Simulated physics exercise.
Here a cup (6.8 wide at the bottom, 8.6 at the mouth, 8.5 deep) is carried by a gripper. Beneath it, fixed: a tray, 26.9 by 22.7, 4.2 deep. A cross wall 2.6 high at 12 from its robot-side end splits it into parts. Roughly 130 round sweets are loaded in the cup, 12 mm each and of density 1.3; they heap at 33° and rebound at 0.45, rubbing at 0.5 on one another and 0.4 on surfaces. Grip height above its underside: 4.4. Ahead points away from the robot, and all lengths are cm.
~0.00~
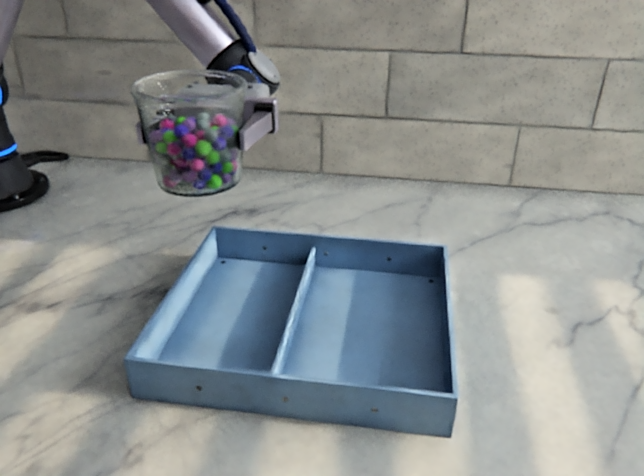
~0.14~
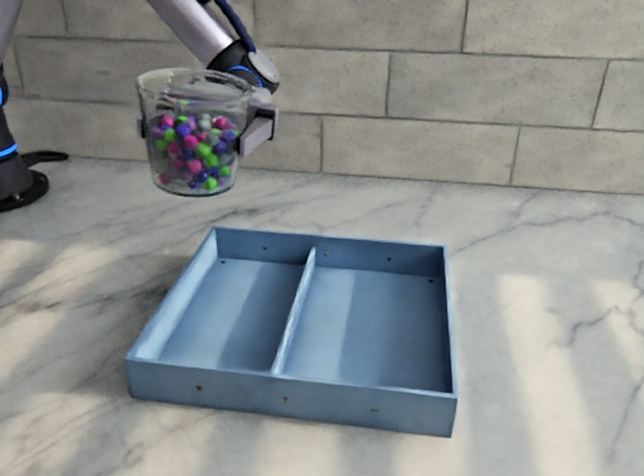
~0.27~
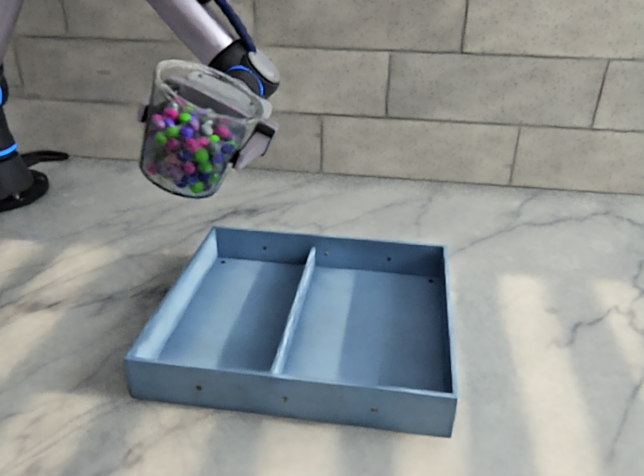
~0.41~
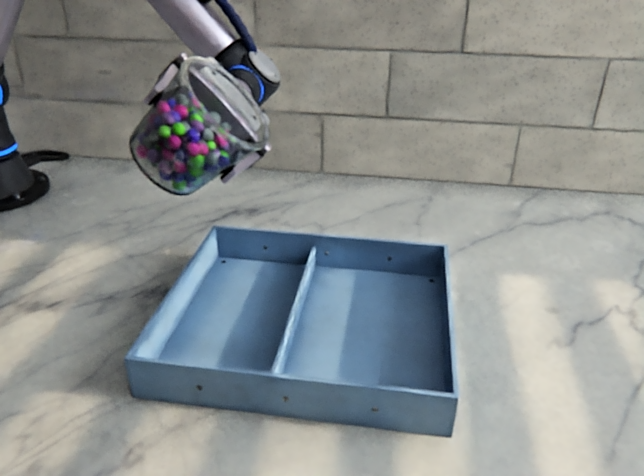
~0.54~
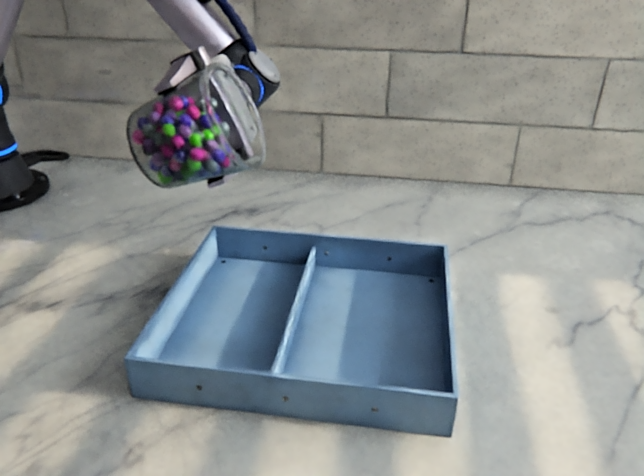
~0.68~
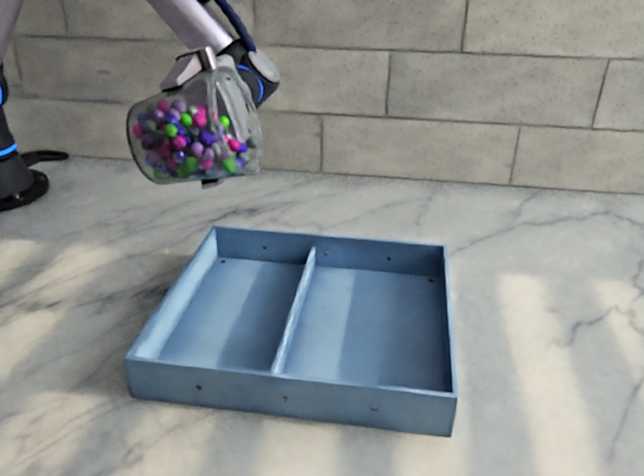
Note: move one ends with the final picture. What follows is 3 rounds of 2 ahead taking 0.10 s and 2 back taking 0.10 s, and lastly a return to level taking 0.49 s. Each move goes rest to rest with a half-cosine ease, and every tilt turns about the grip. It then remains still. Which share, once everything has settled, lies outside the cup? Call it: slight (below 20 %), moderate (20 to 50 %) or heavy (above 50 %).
Moderate.
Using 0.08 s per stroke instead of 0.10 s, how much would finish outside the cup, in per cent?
About 40 per cent in that case.
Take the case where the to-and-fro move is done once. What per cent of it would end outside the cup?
Approx. 10 per cent.
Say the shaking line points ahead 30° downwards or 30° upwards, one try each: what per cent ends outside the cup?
About 10 and 35 per cent.
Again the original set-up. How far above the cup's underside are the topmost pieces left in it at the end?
I'd put it at close to 6.5 centimetres.
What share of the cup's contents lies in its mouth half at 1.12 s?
Mouth half: Close to 45 per cent.
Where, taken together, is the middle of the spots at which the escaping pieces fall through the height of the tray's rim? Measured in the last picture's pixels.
Check roughly (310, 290) in the last picture.
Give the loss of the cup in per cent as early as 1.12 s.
About 15 per cent so far.
By 1.12 s, tilted 73° forward, highest piece 21 above the table; 111 in the cup, 9 in the far-side part, 3 in the robot-side part, 8 in flight or on a rim.
By 1.55 s, tilted 30° forward, highest piece 23 above the table; 94 in the cup, 28 in the far-side part, 9 in the robot-side part.
By 1.97 s, level, highest piece 23 above the table; 94 in the cup, 28 in the far-side part, 9 in the robot-side part.
By 3.02 s, level, highest piece 23 above the table; 94 in the cup, 28 in the far-side part, 9 in the robot-side part.
Final count, 94 in the cup, 28 in the far-side part, 9 in the robot-side part. That is 28 % outside the cup.
